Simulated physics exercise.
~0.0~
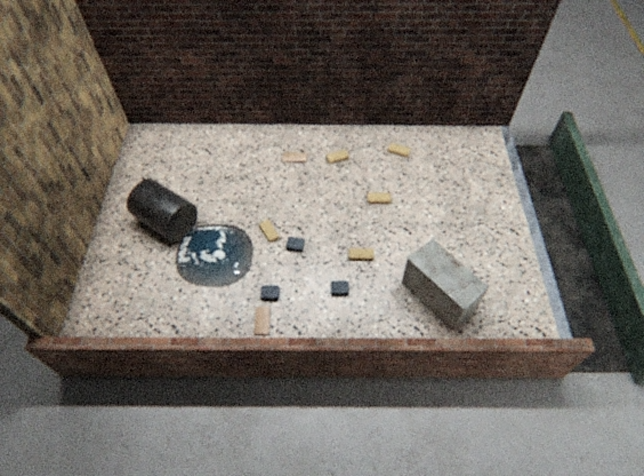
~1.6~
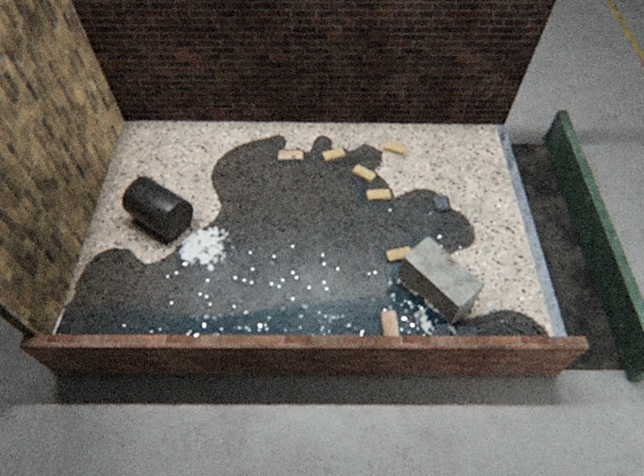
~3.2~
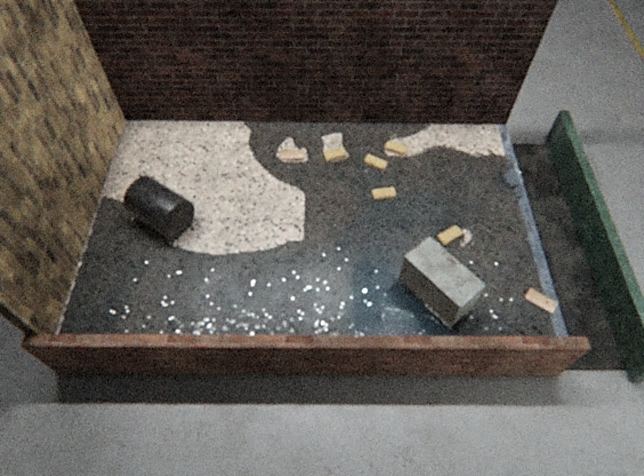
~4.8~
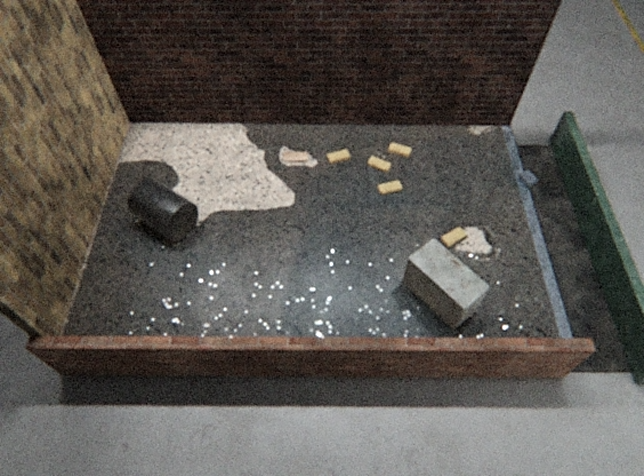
In the video, water spreads from a pool beside a dark cylinder across a speckled floor, carrying white bits and several small blocks rightward while some disappear. It ends with most of the floor dark and wet, a few yellow blocks remaining, and the large grey block still in place.
